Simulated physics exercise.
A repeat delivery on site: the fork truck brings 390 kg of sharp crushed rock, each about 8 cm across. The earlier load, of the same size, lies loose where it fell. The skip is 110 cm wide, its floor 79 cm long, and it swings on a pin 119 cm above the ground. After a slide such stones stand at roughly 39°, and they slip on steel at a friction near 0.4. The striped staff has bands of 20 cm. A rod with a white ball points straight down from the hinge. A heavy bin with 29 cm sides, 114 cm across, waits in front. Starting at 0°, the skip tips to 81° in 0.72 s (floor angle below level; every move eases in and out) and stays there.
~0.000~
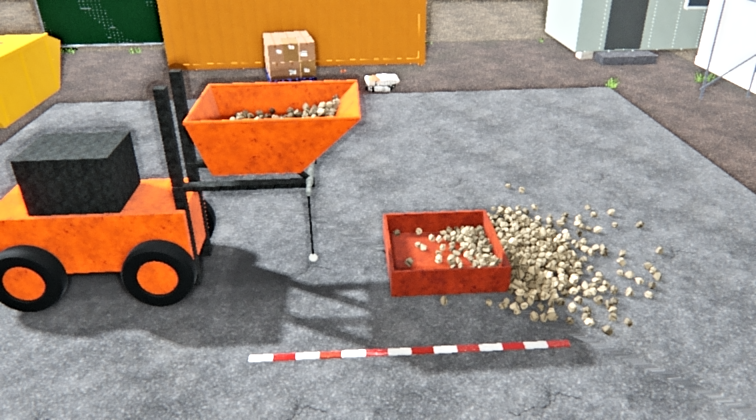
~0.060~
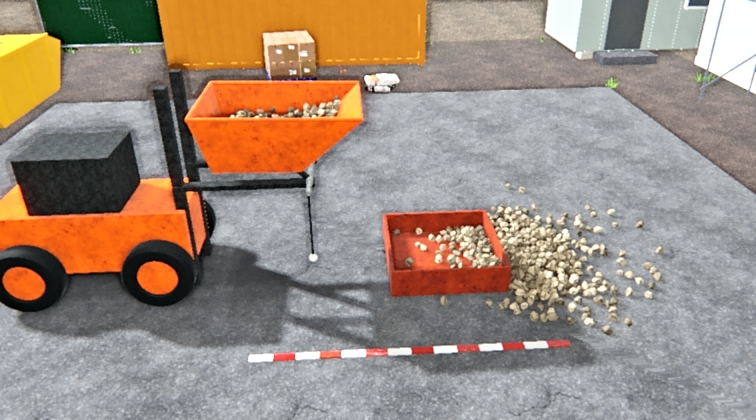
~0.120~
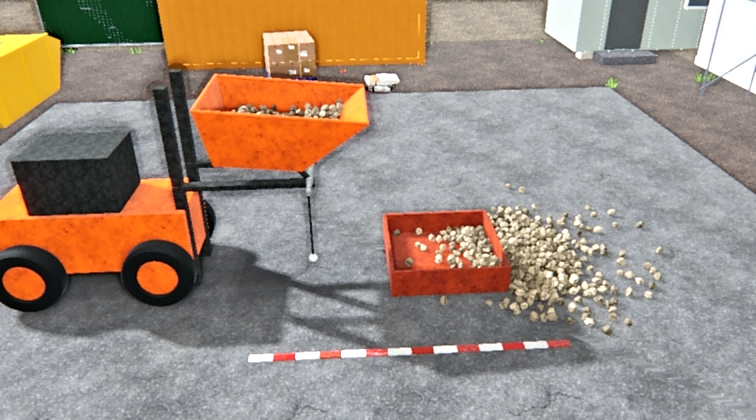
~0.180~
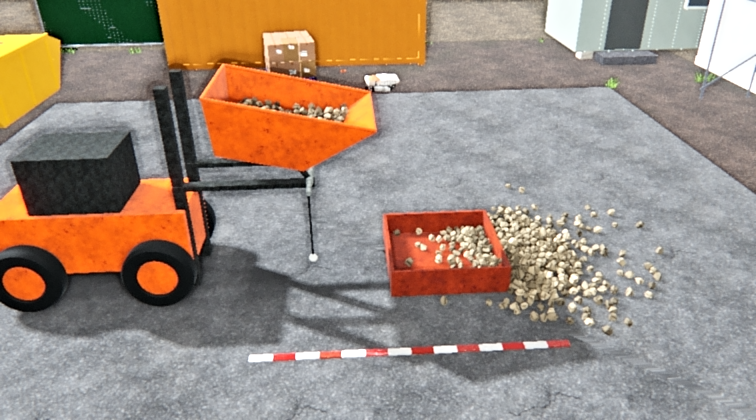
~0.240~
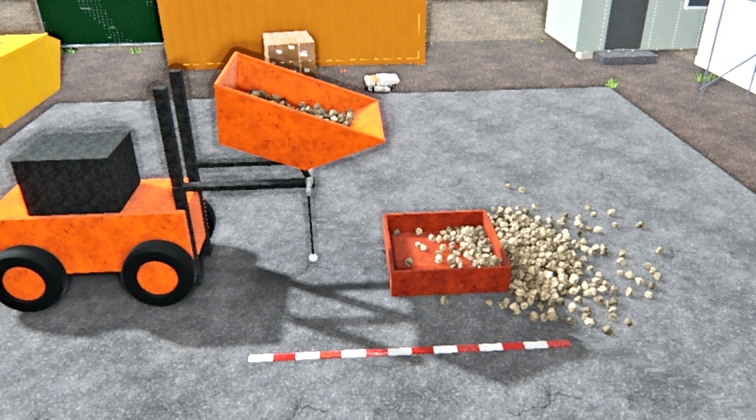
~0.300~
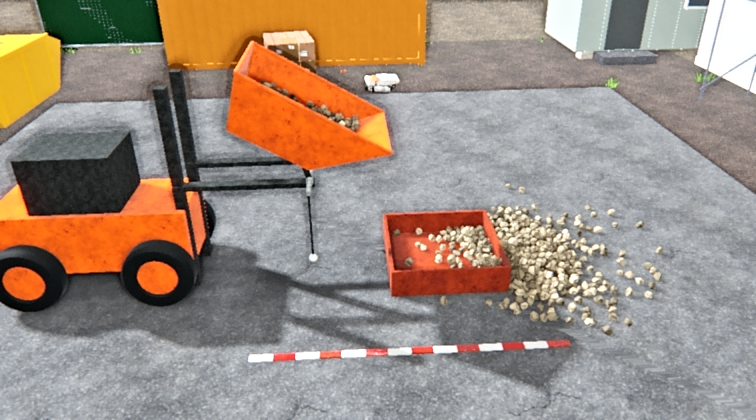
At the start, an orange vehicle holds a raised orange skip of pale stones nearly level, left of a red bin with stones inside and heaped along its right side. The skip then tilts steadily, its left end rising and its right lip dipping, until it slopes steeply, stones still inside.
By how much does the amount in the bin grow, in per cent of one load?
Close to 90 parts in a hundred.
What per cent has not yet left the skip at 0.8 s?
It holds some 90 per cent.
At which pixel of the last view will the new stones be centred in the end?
Around (444, 247).
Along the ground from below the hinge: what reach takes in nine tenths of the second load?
About 180 cm.
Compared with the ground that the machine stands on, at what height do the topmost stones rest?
Some 38 cm above that level.
After 0.5 s the floor is at 68°; in per cent of one load, 100 in the skip, 18 in the bin, 82 beside or beyond the bin; the foremost stones are at (641, 250).
After 0.8 s the floor is at 81°; in per cent of one load, 90 in the skip, 28 in the bin, 82 beside or beyond the bin; the foremost stones are at (641, 250).
After 1.2 s the floor is at 81°; in per cent of one load, 7 in the skip, 106 in the bin, 87 beside or beyond the bin; the foremost stones are at (641, 250).
After 3.8 s the floor is at 81°; in per cent of one load, 0 in the skip, 107 in the bin, 93 beside or beyond the bin; the foremost stones are at (636, 243). Net gain in the bin, 90.
